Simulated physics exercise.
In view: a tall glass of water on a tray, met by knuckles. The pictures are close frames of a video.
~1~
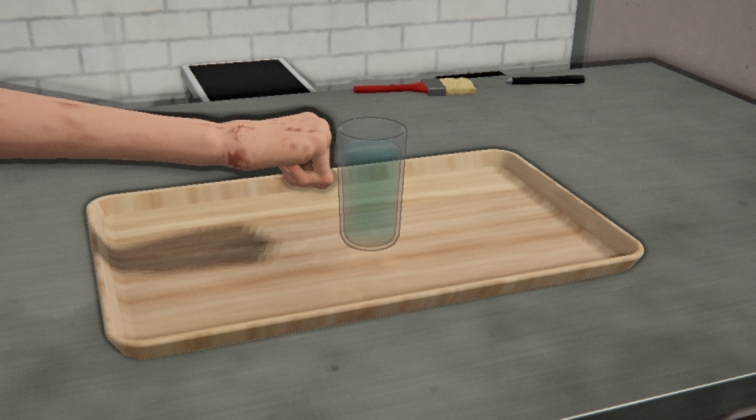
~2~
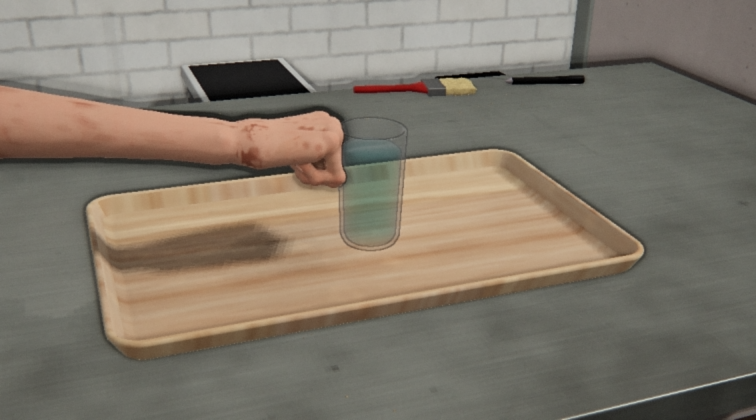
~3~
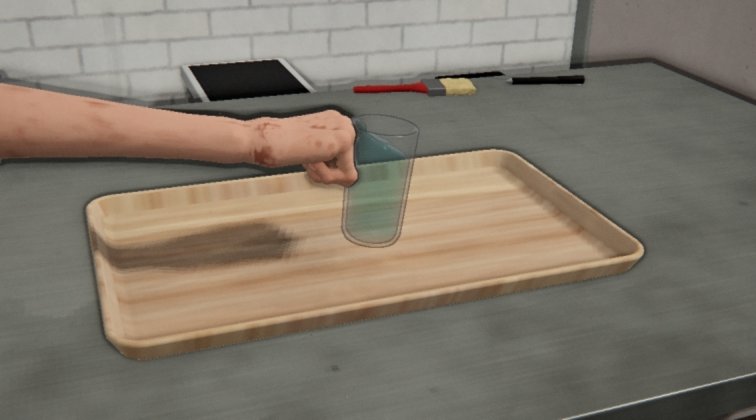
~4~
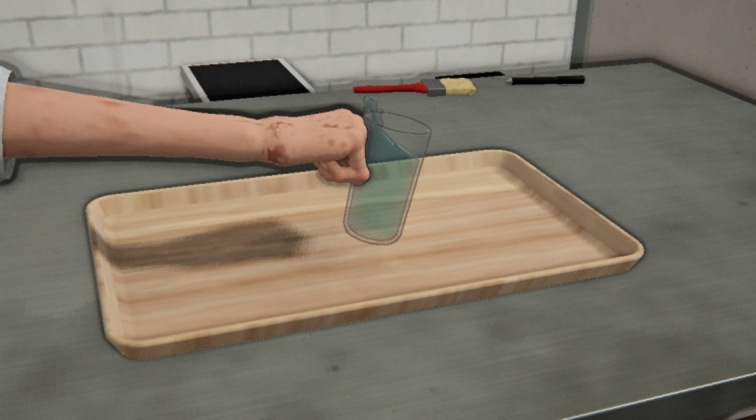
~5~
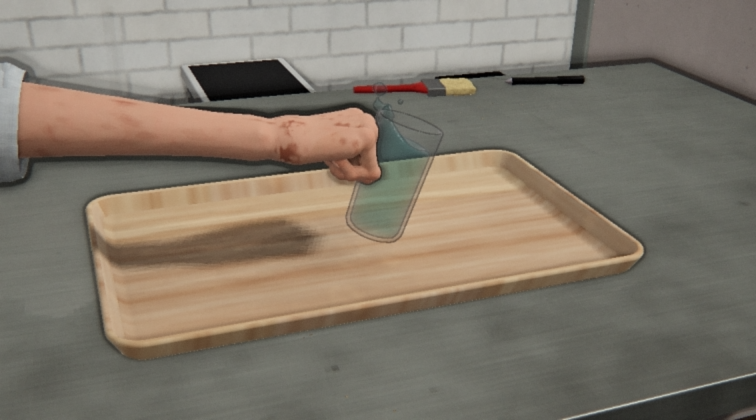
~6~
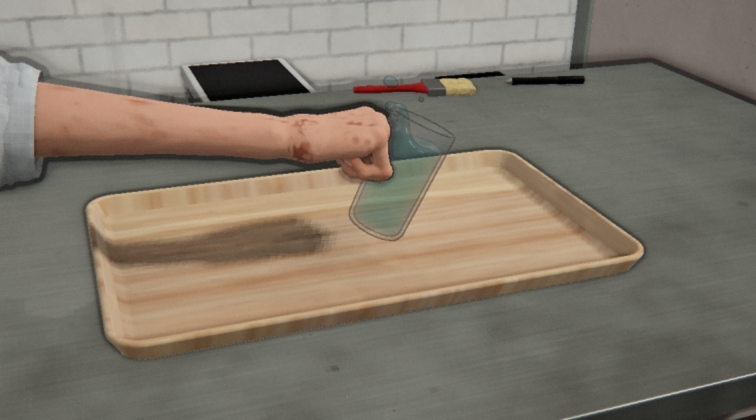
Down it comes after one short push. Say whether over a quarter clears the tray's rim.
Over a quarter escapes.
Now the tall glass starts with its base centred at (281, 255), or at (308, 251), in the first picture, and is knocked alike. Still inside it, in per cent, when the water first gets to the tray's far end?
Try one: About 55 %; try two: About 60 %.
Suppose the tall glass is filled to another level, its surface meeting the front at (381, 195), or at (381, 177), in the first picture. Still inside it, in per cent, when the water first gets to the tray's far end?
You'd find close to 90 in a hundred the first time and close to 75 in a hundred the second.
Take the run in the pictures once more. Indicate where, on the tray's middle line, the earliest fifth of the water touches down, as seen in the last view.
Around (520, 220).
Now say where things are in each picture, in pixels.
The first picture shows tilt 0°; right rim (402, 127); surface from (341, 149) to (397, 142); the tray's far rim is at (570, 195); the tray is clear ahead.
The second picture shows tilt 0°; right rim (403, 127); surface from (341, 149) to (397, 142).
The third picture shows tilt 6°; right rim (414, 127); surface from (354, 124) to (402, 145).
The fourth picture shows tilt 12°; right rim (426, 128); surface from (366, 125) to (414, 150); 1 per cent is over the edge.
The fifth picture shows tilt 19°; right rim (438, 131); surface from (371, 146) to (426, 145); 2 per cent is over the edge.
The sixth picture shows tilt 26°; right rim (450, 135); surface from (376, 161) to (439, 142); 2 per cent is over the edge.
A moment on, the tall glass lies on its side and 91 per cent is in the glass, 0 on the tray and 9 above or beyond its rim.
Next, the tall glass lies on its side and 52 per cent is in the glass, 34 on the tray and 14 above or beyond its rim.
Then the tall glass lies on its side and 28 per cent is in the glass, 38 on the tray and 33 above or beyond its rim.
Later the tall glass lies on its side and 16 per cent is in the glass, 51 on the tray and 34 above or beyond its rim.
Finally, 66 per cent is held by tray and glass, 34 is off the tray.
